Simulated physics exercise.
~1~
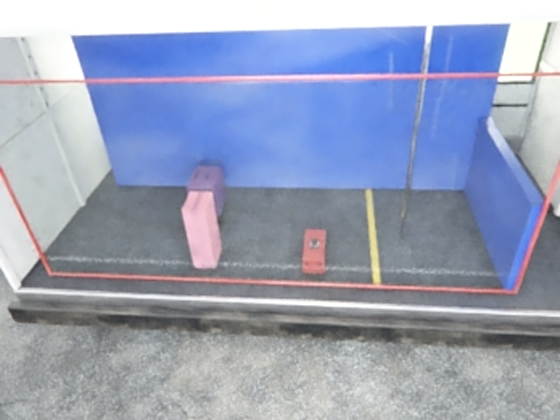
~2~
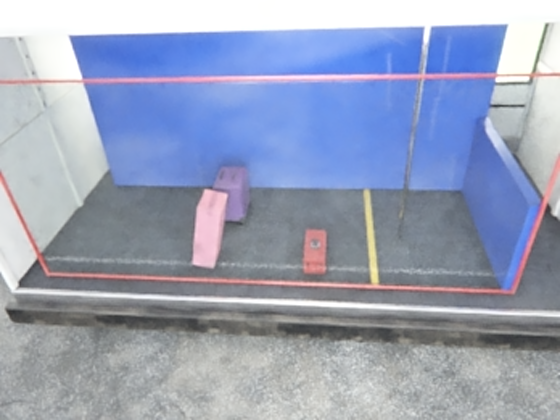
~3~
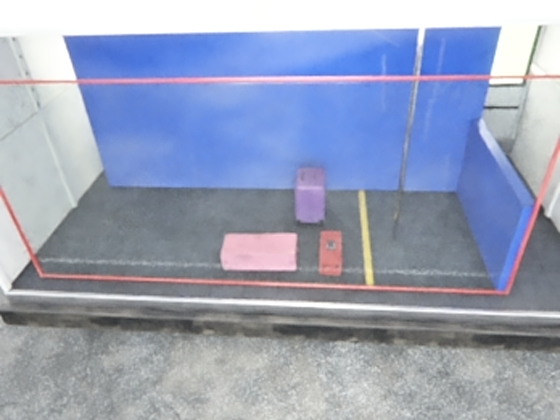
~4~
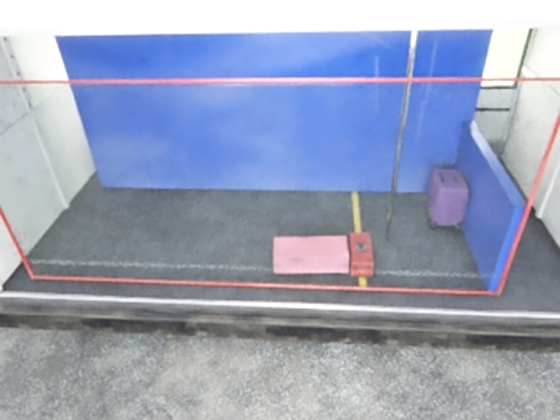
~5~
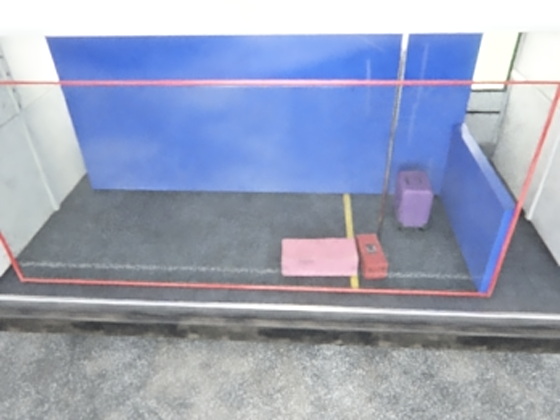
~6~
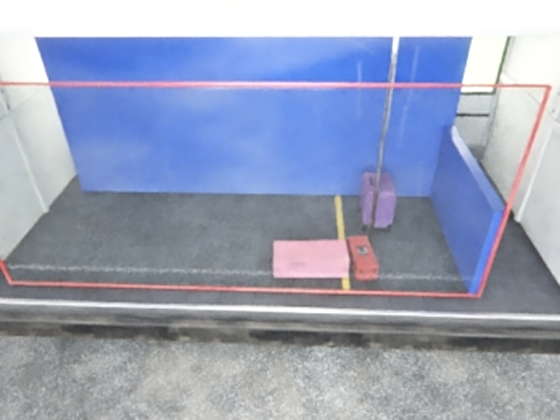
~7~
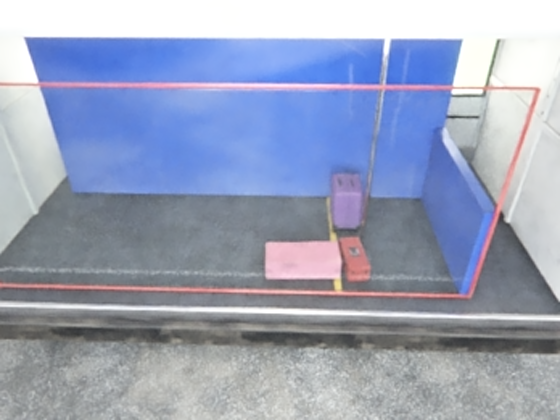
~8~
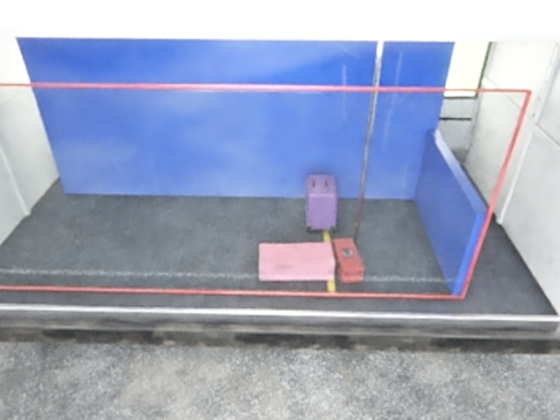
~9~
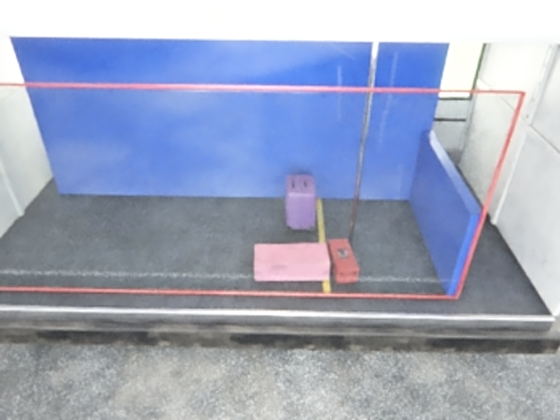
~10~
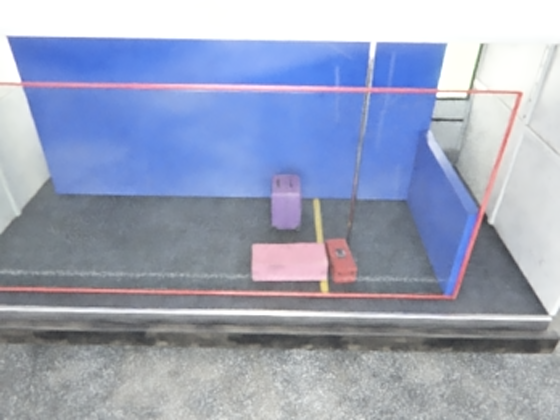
The purple wheeled case rolled right to the low blue wall, then drifted back left, while the pink tall box toppled onto its side and slid with the red toolbox, which ended just past the yellow line, the pink box stopping short.
